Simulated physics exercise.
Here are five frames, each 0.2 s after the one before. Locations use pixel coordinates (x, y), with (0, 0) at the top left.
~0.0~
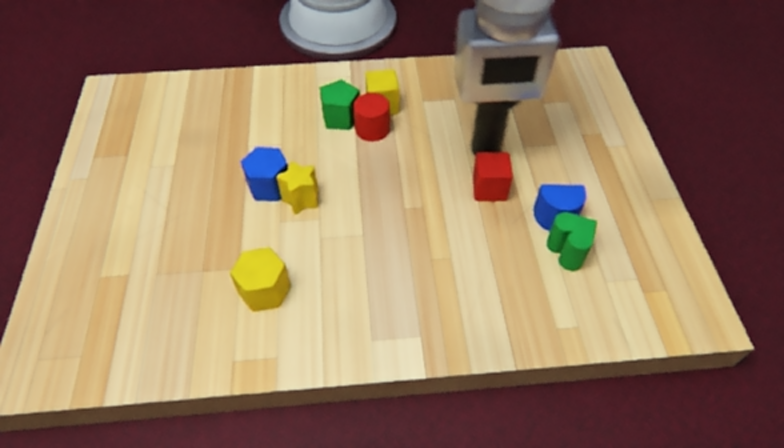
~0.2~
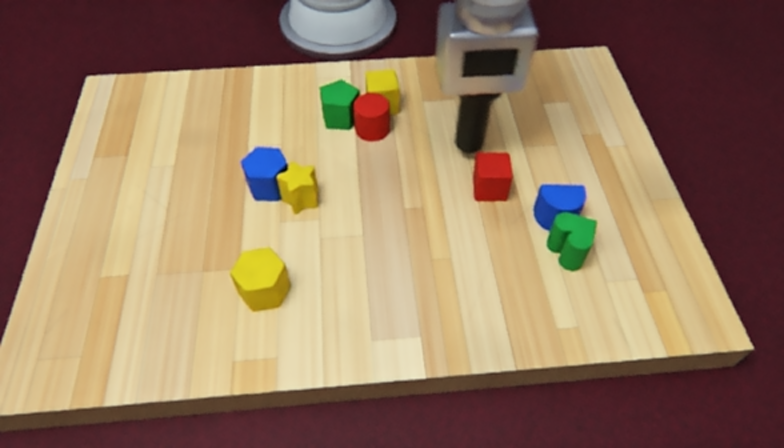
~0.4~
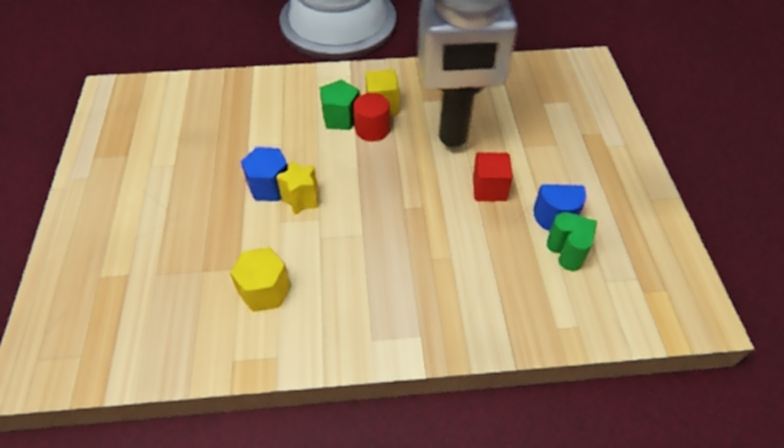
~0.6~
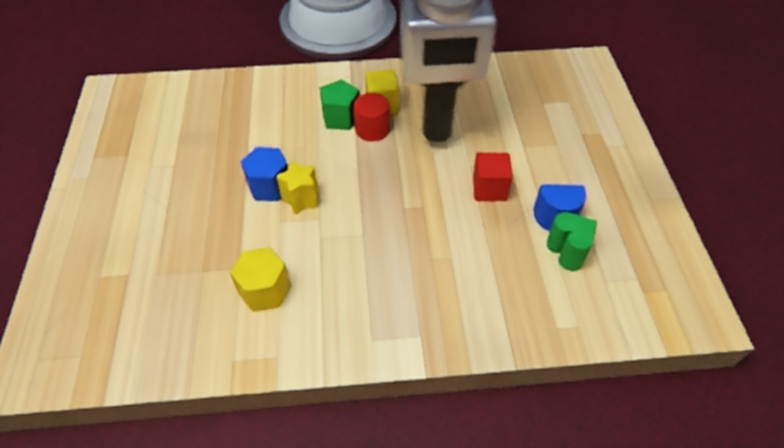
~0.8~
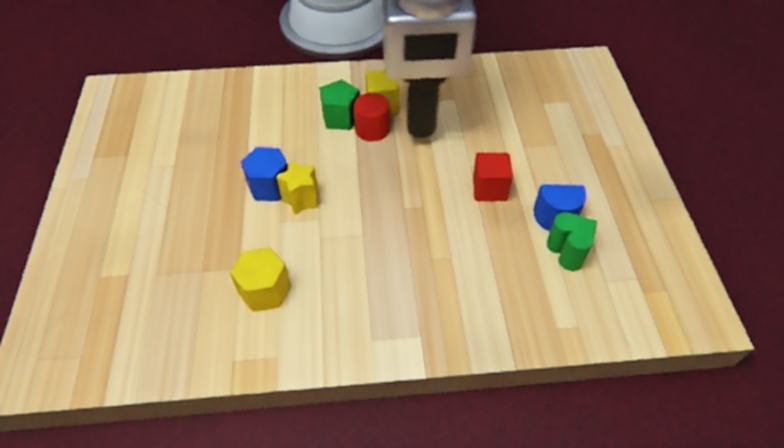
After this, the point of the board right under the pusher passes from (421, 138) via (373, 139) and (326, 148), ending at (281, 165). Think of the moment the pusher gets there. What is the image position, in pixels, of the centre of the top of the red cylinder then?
The middle of the upper face of the red cylinder will lie at about (306, 103) in the picture.
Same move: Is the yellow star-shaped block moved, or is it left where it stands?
Well, the yellow star-shaped block holds its place.
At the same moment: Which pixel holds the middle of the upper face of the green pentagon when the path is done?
So, by the moment the path ends, you'll find the top centre of the green pentagon at (307, 77).
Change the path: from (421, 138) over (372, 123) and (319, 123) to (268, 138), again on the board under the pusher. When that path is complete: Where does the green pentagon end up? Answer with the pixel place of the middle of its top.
Answer: (277, 83).
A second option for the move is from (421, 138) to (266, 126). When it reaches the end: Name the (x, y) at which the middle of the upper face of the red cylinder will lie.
Pixel (256, 80).
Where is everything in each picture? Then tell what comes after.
Pusher's lower end at (486, 149); blue six-sided block at (264, 161); yellow star-shaped block at (297, 175); green pentagon at (338, 92); red cylinder at (372, 104), in the first picture.
Pusher at (470, 143); blocks still, in the second picture.
Pusher at (453, 137); blocks still, in the third picture.
Pusher at (437, 132); blocks still, in the fourth picture.
Pusher at (421, 128); blue six-sided block at (264, 161); yellow star-shaped block at (297, 175); green pentagon at (338, 92); red cylinder at (372, 104), in the fifth picture.
On the path given first. One third of the way, pusher at (372, 129); green pentagon at (319, 84), turned 15° clockwise; red cylinder at (343, 101).
Two thirds of the way, pusher at (324, 138); green pentagon at (307, 77), turned 40° clockwise; red cylinder at (308, 102).
At the end, pusher at (279, 155); blue six-sided block at (256, 167); yellow star-shaped block still; green pentagon at (307, 77), turned 40° clockwise; red cylinder at (306, 103).
